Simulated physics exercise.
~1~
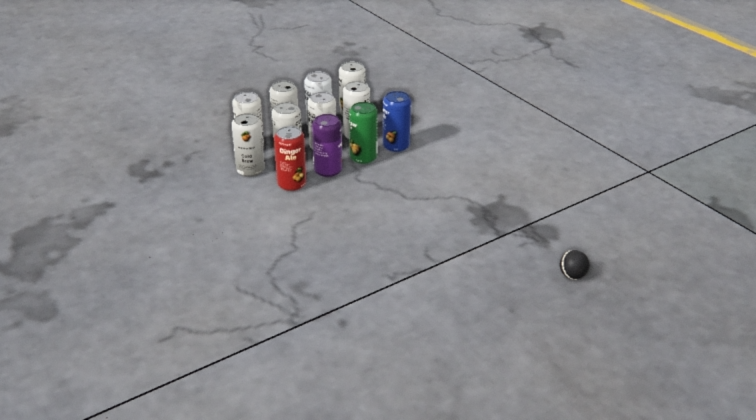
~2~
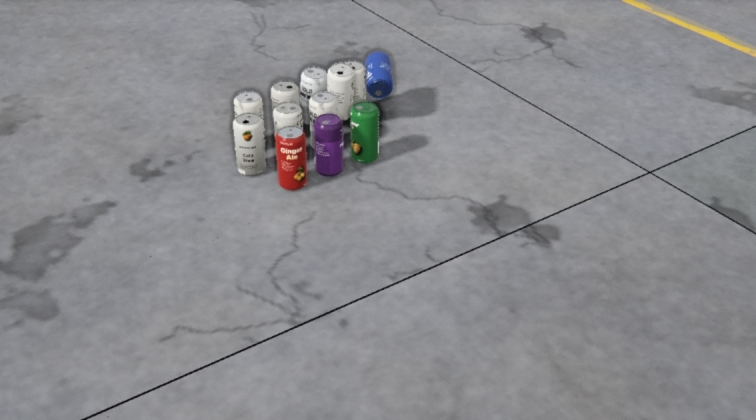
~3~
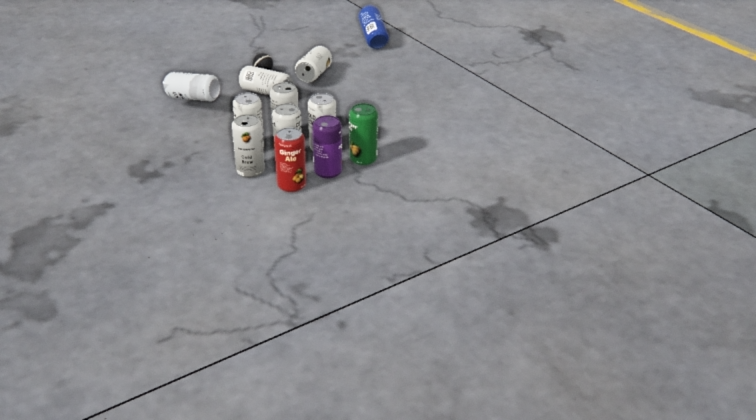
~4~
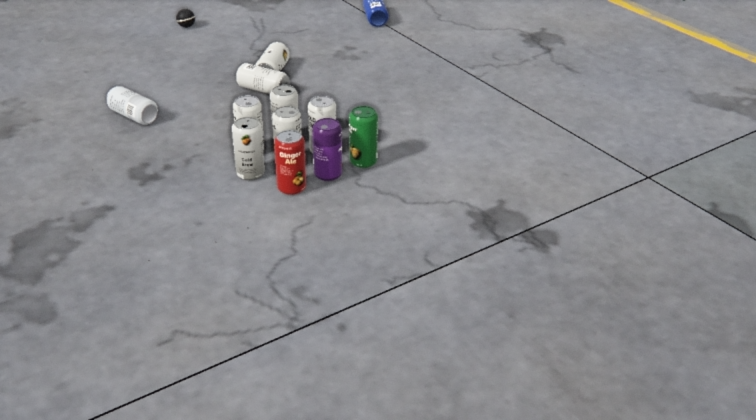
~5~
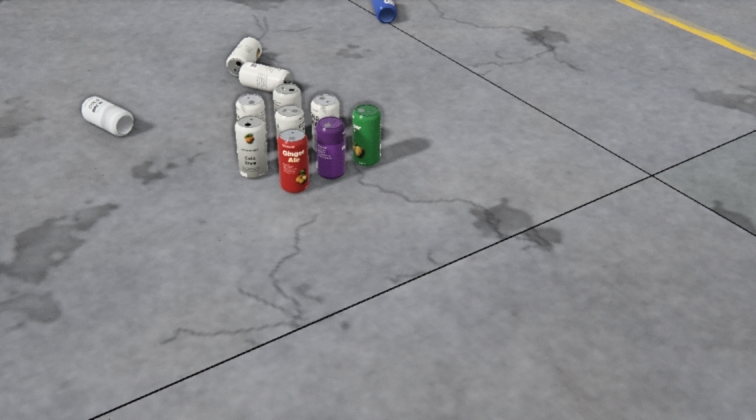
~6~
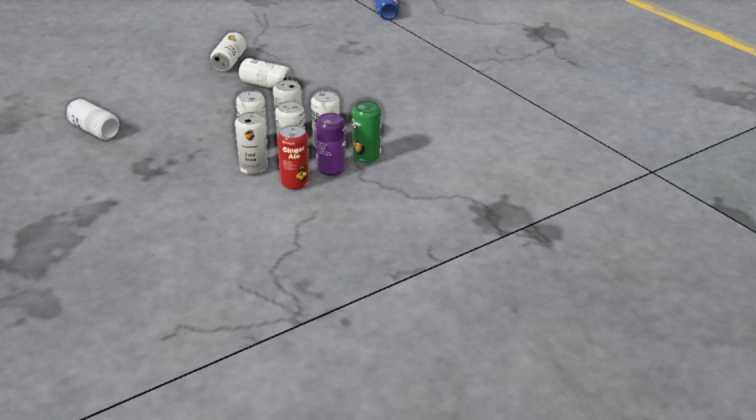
Cluster of cans on a concrete floor being struck by a dark ball, the blue one and three white ones toppling, the rest standing.
